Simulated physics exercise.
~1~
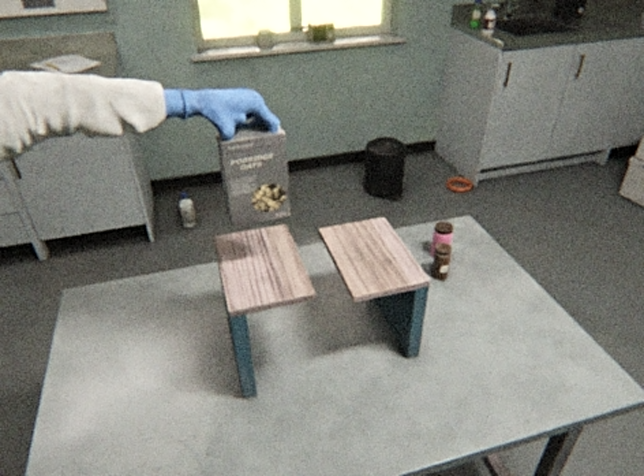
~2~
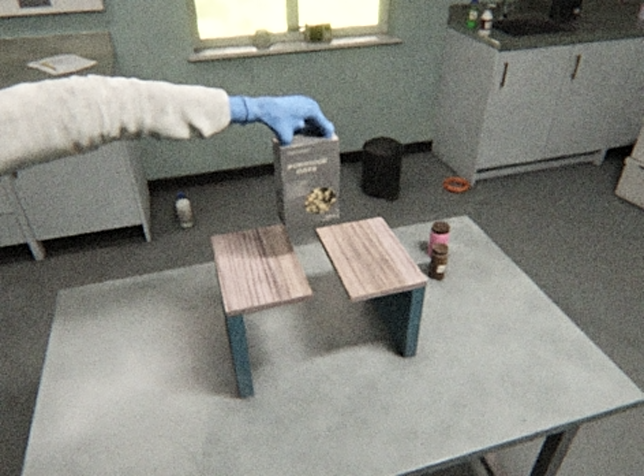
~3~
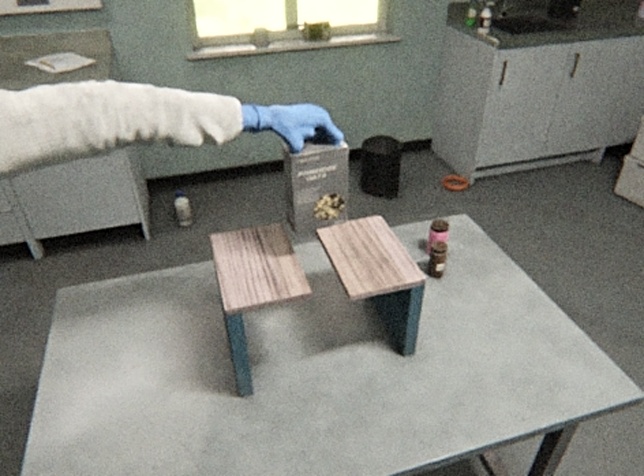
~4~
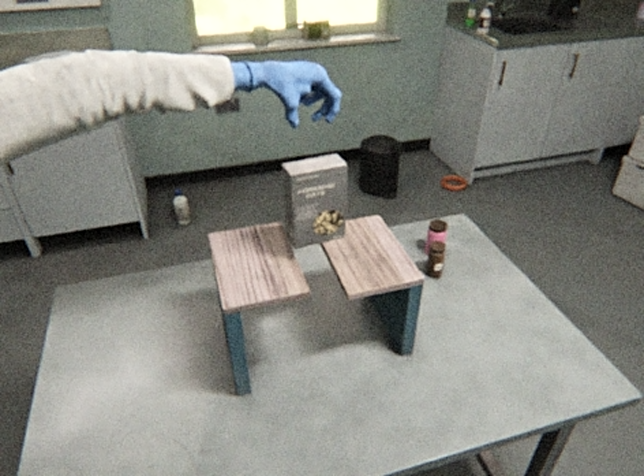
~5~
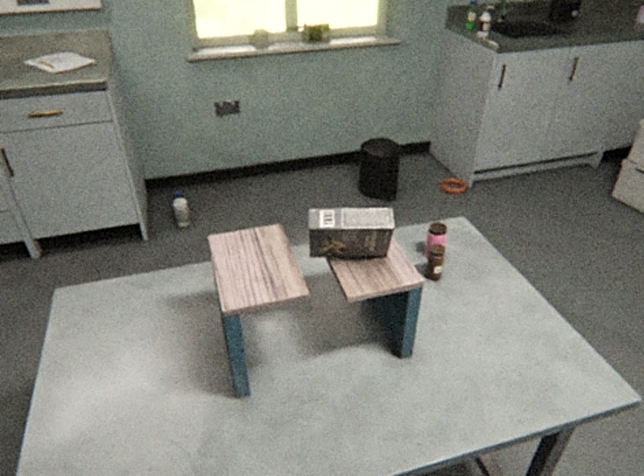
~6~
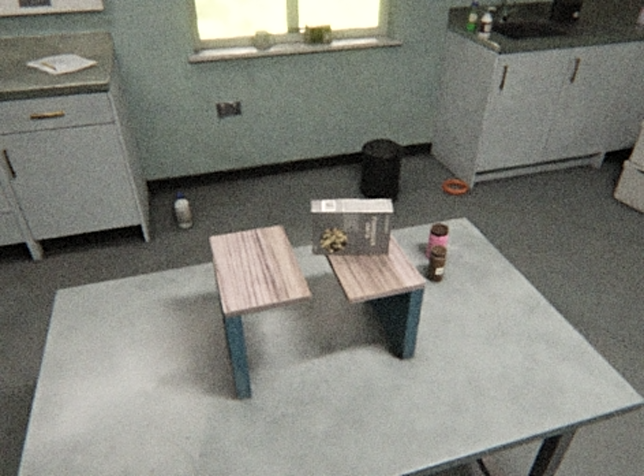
A grey packet was carried right by a blue-gloved hand and lowered behind two wooden-topped ledges, then released as the hand drew back. It tipped onto its side and ended up lodged on top, by the right ledge, the two small shakers undisturbed.
